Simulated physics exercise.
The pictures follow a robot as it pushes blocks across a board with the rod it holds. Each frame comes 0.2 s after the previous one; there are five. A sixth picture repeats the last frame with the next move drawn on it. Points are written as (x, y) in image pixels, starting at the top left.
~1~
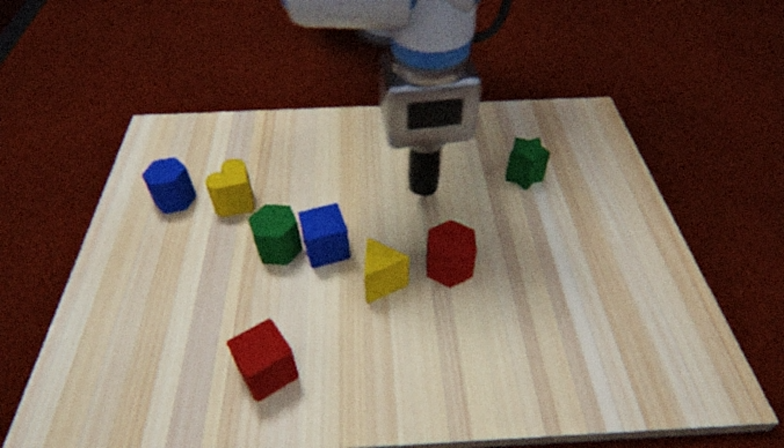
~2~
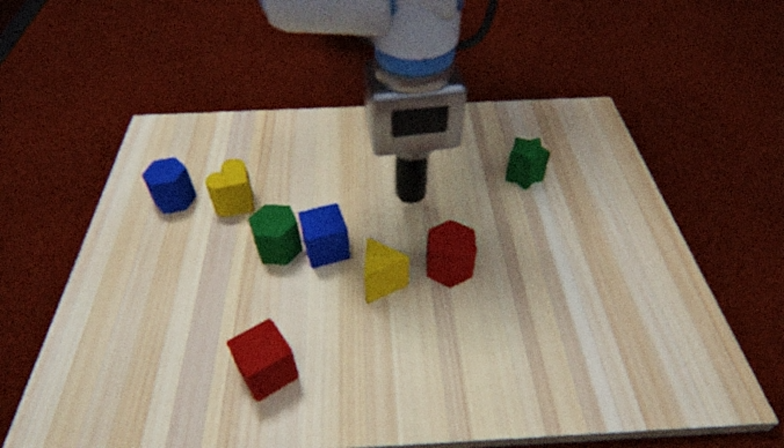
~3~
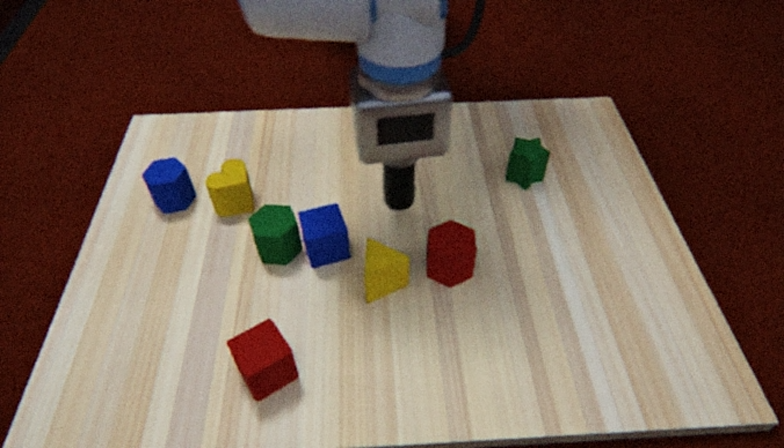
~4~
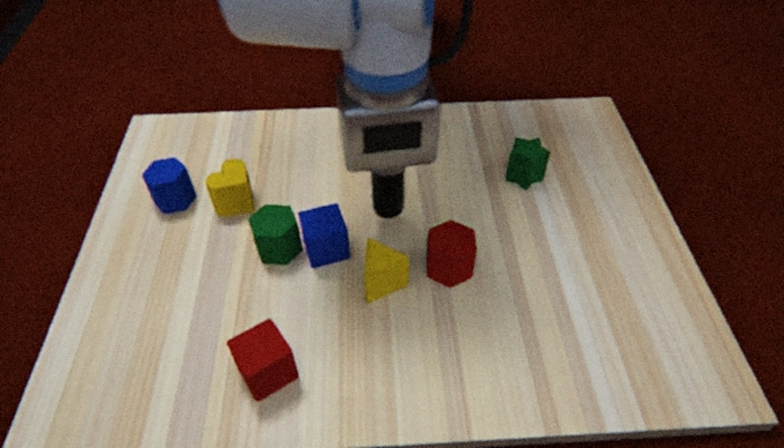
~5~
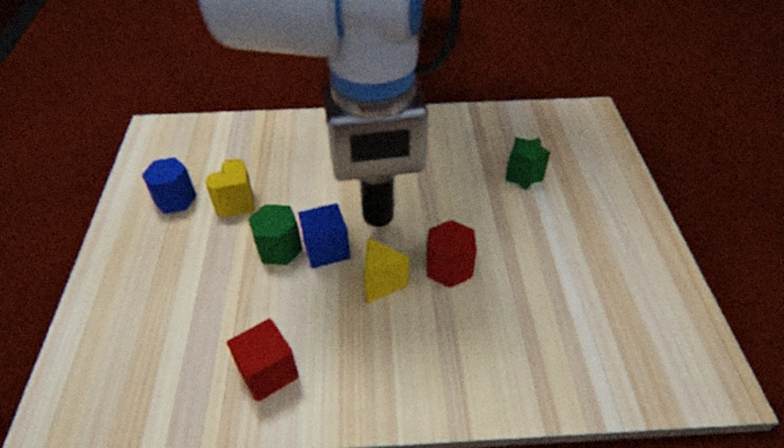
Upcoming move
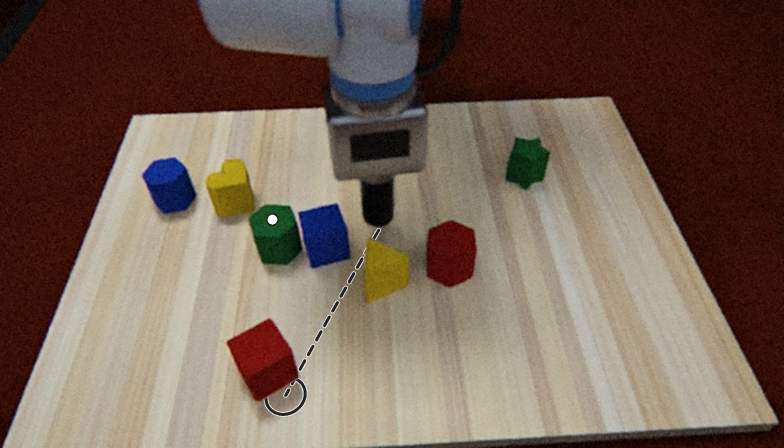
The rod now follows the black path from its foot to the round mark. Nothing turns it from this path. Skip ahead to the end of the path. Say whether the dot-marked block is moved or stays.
It stays.
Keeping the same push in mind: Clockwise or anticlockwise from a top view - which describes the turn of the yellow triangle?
Short answer: Counterclockwise.
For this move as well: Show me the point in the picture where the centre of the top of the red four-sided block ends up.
Its top middle: (232, 365).
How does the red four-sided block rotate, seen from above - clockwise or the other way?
Answer: With the clock.
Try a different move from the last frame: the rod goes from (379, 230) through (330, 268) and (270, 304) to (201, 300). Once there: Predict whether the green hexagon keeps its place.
My prediction: It moves.
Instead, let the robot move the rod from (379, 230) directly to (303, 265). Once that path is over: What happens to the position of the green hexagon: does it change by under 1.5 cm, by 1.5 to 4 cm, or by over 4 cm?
More than 4 cm.
The line goes from (379, 230) directly to (286, 395); the dot is on the green hexagon.
On the path given first. One third of the way, rod (350, 264); blue four-sided block (318, 225), turned 25° clockwise; yellow triangle (381, 269), turned 50° anticlockwise.
Two thirds of the way, rod (319, 319); blue four-sided block (318, 225), turned 25° clockwise; yellow triangle (377, 275), turned 85° anticlockwise.
At the end, rod (282, 384); red four-sided block (232, 365), turned 45° clockwise; green hexagon unmoved; blue four-sided block (318, 225), turned 25° clockwise; yellow triangle (377, 275), turned 85° anticlockwise.
